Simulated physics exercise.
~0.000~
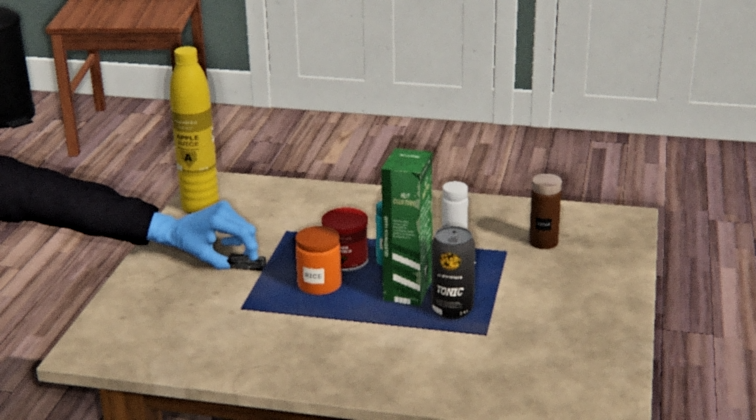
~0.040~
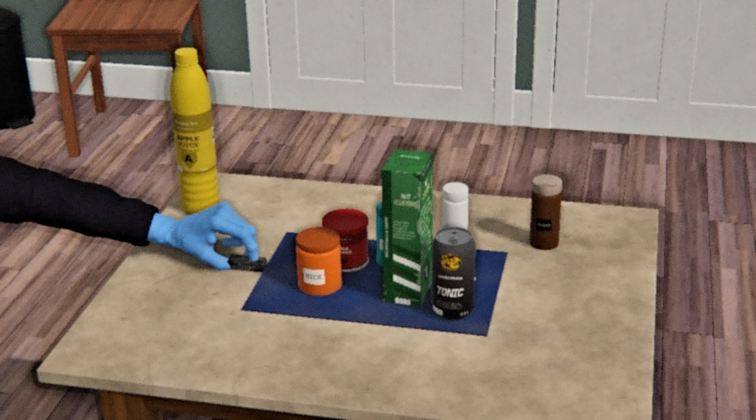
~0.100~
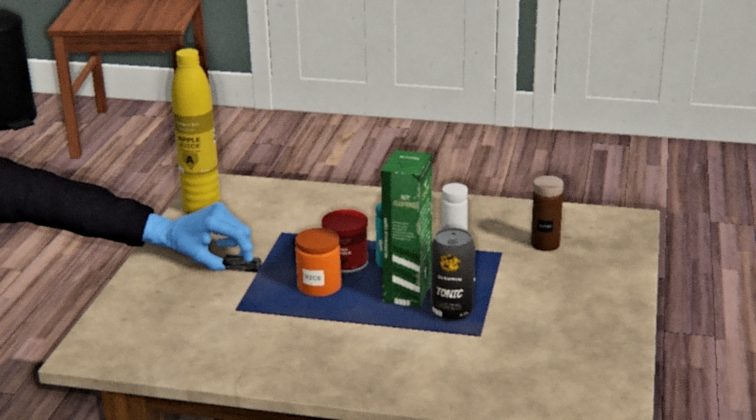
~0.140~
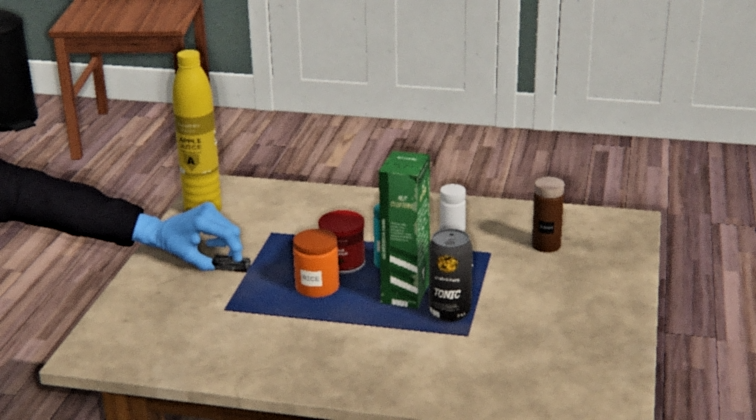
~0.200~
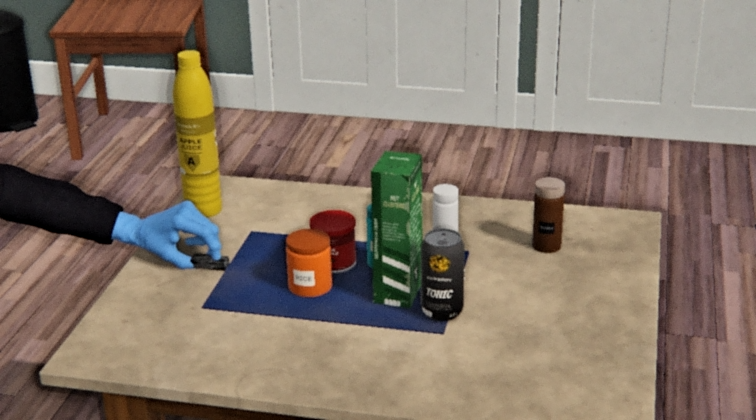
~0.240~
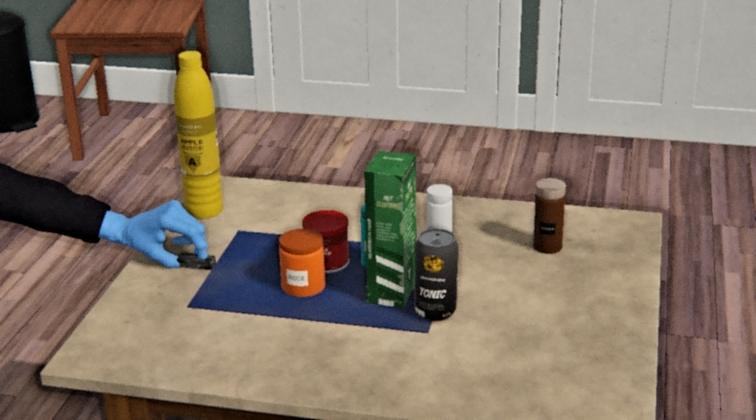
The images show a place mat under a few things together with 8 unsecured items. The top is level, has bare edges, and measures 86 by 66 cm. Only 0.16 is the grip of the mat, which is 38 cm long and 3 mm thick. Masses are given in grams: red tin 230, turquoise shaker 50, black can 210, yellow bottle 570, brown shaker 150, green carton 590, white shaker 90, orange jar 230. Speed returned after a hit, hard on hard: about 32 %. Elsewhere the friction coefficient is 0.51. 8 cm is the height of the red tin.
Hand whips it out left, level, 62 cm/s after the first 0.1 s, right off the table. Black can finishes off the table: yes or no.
No.
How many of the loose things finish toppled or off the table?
That gives 5.
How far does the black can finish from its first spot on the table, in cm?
It ends up around 7 cm from its start.
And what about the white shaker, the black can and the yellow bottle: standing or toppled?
Well, the white shaker tumbles down, the black can holds steady, and the yellow bottle holds steady.
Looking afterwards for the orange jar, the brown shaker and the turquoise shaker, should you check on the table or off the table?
At the end the orange jar leaves its base, the brown shaker remains on its base and the turquoise shaker leaves its base.
By 0.54 s, 28 cm of pull; black can 6 cm from its spot near (414, 275); white shaker tilted 10°; green carton 19 cm from its spot.
By 0.84 s, 46 cm of pull; red tin and orange jar now off the table; black can 7 cm from its spot near (413, 275); white shaker on its side.
By 1.24 s, 71 cm of pull; turquoise shaker and green carton now off the table; black can 7 cm from its spot near (413, 275); white shaker on its side.
When it is over (2.0 s), off the table, red tin, turquoise shaker, green carton and orange jar; lying over on the table, white shaker; not toppled but over 6 cm from the start, black can; the other 2 within 6 cm of the start. End places, in pixels of the last picture, black can near (413, 275).
